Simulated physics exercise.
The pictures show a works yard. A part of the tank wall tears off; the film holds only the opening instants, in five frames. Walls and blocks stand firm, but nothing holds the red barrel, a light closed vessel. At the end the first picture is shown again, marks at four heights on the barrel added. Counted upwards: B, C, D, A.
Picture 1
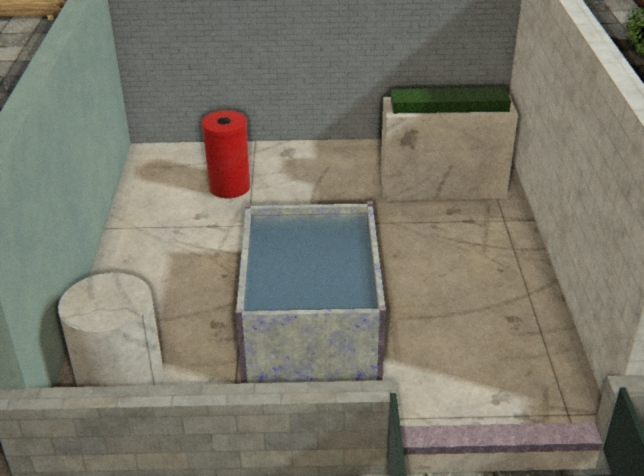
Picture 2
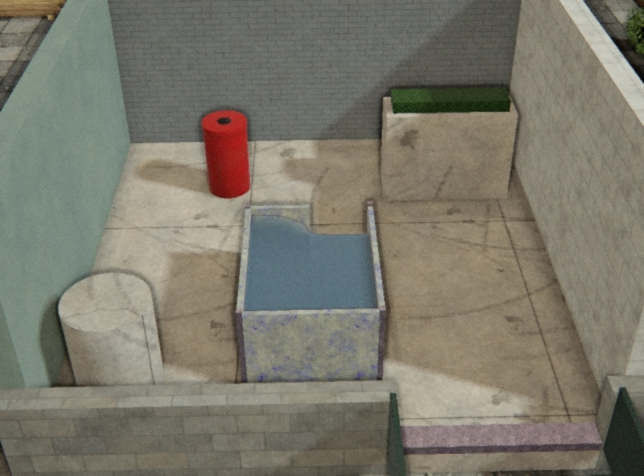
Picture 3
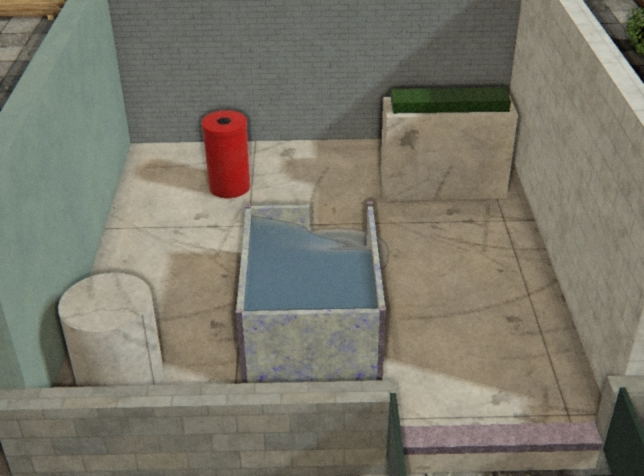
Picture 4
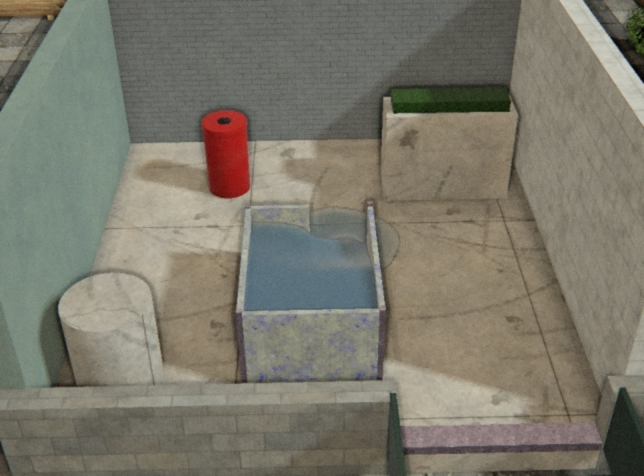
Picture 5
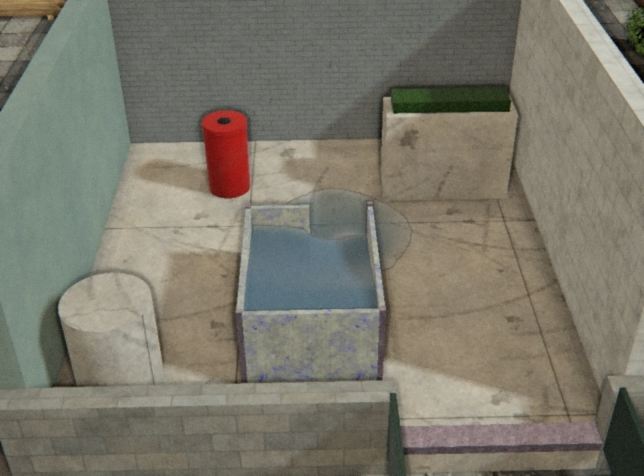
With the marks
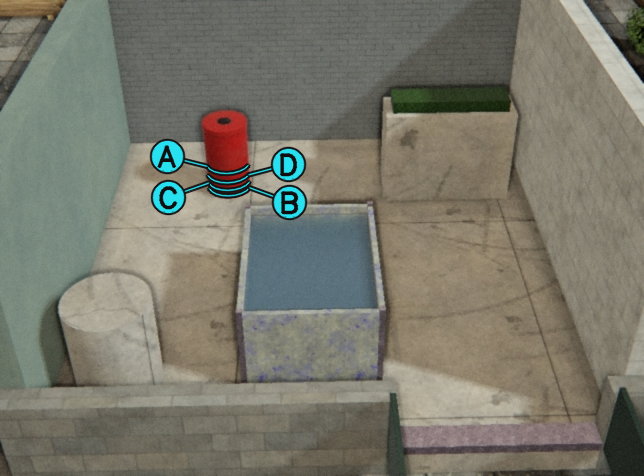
A stone tank full of water stood in a walled yard near a red barrel, then its back right corner opened up and water poured out, spreading in a rounded puddle across the ground behind it.
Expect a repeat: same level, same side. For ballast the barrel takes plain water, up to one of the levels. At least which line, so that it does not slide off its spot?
The limit is C.
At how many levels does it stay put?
Three of the four.
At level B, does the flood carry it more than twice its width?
Yes.
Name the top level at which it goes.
Here it is level B.
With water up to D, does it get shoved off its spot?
No, that is safe.
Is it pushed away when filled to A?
No, not at all.
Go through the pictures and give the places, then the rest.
Lid of the red barrel at (224, 121); tank full, its middle at (310, 261); open gate at (501, 382), in the first picture.
Water covers 1 % of the ground, mostly out of sight from here, in the second picture.
Water covers 3 % of the ground, mostly out of sight from here, in the third picture.
Water covers 6 % of the ground, mostly out of sight from here, in the fourth picture.
Lid of the red barrel at (224, 121); 9 % of the ground wet, in view closest to the barrel at (298, 201), in the fifth picture.
On the marked copy, A at (226, 173); B at (228, 195); C at (228, 190); D at (227, 182); from the bottom up B, C, D, A.
Choosing A, it does not move.
Choosing B, it is pushed about 4 times its own width away.
Choosing C, it does not move.
Choosing D, it does not move.
